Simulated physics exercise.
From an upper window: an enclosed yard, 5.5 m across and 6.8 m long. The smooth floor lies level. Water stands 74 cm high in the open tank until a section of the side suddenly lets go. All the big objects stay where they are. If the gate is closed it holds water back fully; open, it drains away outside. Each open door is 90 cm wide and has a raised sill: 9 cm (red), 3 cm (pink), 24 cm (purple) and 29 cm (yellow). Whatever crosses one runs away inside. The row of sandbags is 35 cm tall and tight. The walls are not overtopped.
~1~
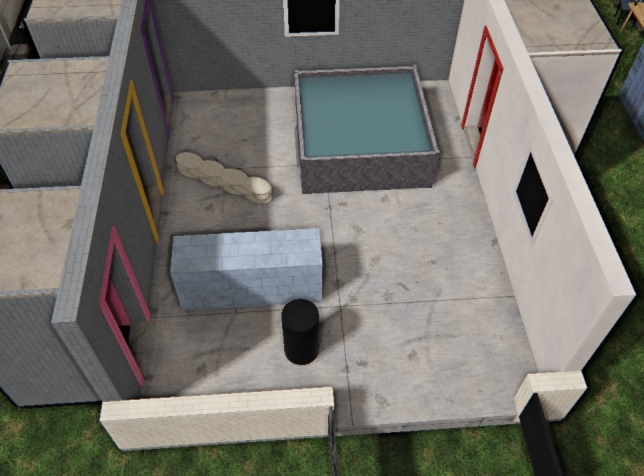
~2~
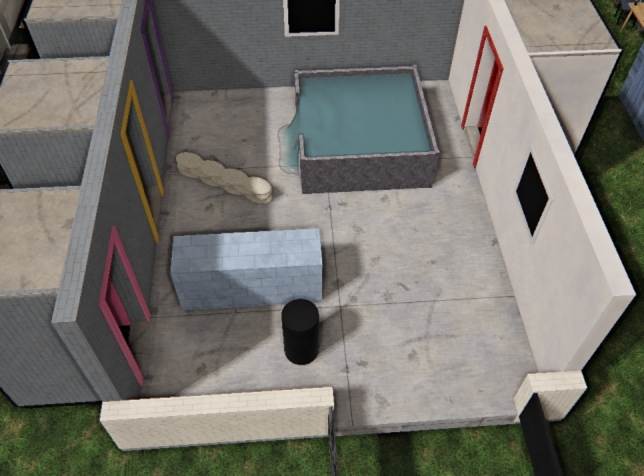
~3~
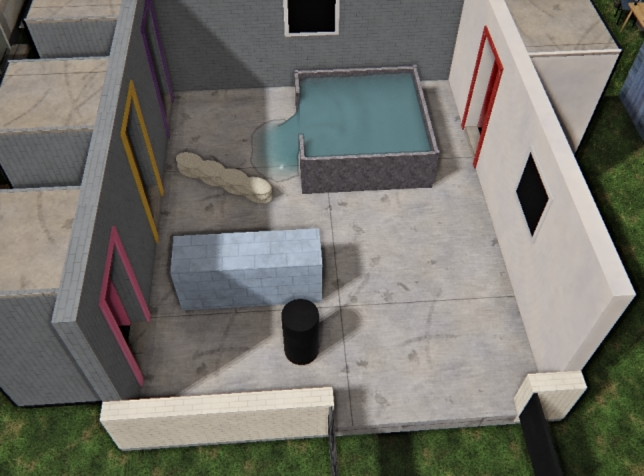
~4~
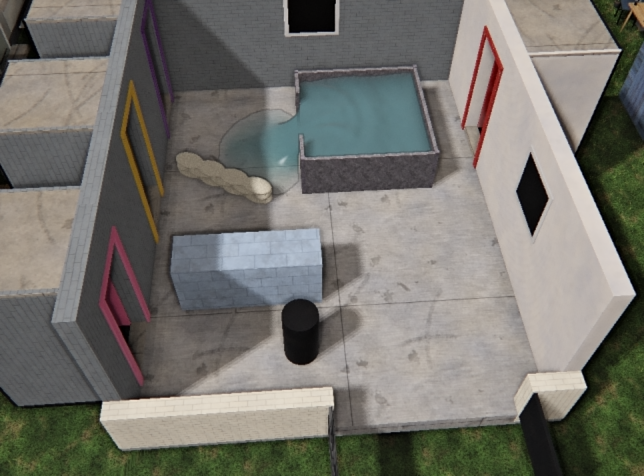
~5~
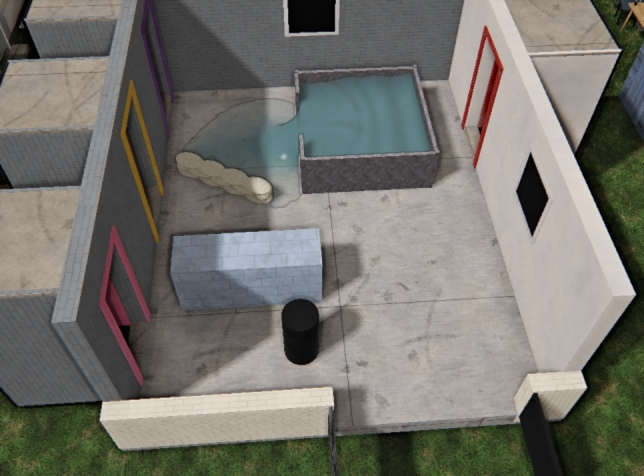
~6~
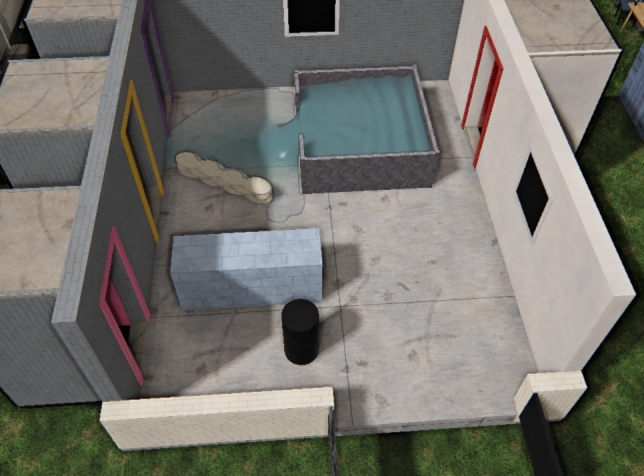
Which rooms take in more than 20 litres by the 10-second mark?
Door by door: At the red door it stays under the limit; at the pink door it stays under the limit; at the purple door it goes over the limit; at the yellow door it does not reach the limit.
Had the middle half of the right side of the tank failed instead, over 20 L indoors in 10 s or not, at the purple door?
Then: Purple below.
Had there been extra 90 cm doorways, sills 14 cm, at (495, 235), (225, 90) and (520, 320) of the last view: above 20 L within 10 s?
In that order: Under, over, below.
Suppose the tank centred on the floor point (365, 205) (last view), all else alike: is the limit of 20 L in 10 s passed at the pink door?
Against that limit: Pink above.
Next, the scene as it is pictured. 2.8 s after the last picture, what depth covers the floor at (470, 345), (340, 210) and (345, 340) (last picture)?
About 0, 1 and 0 cm.
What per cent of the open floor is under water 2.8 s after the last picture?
Near 50 per cent is wet.
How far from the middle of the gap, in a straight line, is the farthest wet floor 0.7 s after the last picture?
Roughly 3.0 m.
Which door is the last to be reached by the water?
The red one.
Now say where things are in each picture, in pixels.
In the first picture, still water, 74 cm deep, in the open tank at (362, 114).
In the second picture, the front is at (290, 171), 0.6 m from the gap at (302, 135); 0.3 m2 of floor is under water; 74 cm left at the back of the open tank.
In the third picture, the front is at (263, 172), 0.9 m from the gap at (302, 138); 1.0 m2 of floor is under water; 74 cm left at the back of the open tank.
In the fourth picture, water pours out at (302, 138) and has run 1.5 m, to (224, 143); typically 9 cm deep outside, 74 cm at the open tank's back.
In the fifth picture, water pours out at (302, 137) and has run 2.1 m, to (187, 157); typically 7 cm deep outside, 72 cm at the open tank's back.
In the sixth picture, the front is at (169, 135), 2.5 m from the gap at (302, 137); 4.7 m2 of floor is under water; 64 cm left at the back of the open tank.
Then, 0.7 s after the last picture water covers 20 % of the floor and is deepest (58 cm) near (173, 97); red door not reached, pink door not reached, purple door 35 cm at the sill, 4 L in, yellow door 3 cm at the sill, 0 L in.
Then, 1.5 s after the last picture water covers 30 % of the floor and is deepest (58 cm) near (173, 97); red door not reached, pink door not reached, purple door 45 cm at the sill, 56 L in, yellow door 7 cm at the sill, 0 L in.
Then, 2.8 s after the last picture water covers 50 % of the floor and is deepest (38 cm) near (173, 97); red door not reached, pink door 3 cm at the sill, 0 L in, purple door 34 cm at the sill, 144 L in, yellow door 6 cm at the sill, 0 L in.
Then, 5.3 s after the last picture water covers 80 % of the floor and is deepest (32 cm) near (444, 86); red door 7 cm at the sill, 0 L in, pink door 4 cm at the sill, 3 L in, purple door 26 cm at the sill, 185 L in, yellow door 4 cm at the sill, 0 L in.
Then, 9.3 s after the last picture water covers 95 % of the floor and is deepest (20 cm) near (435, 86); red door 6 cm at the sill, 0 L in, pink door 2 cm at the sill, 4 L in, purple door 15 cm at the sill, 188 L in, yellow door 3 cm at the sill, 0 L in.
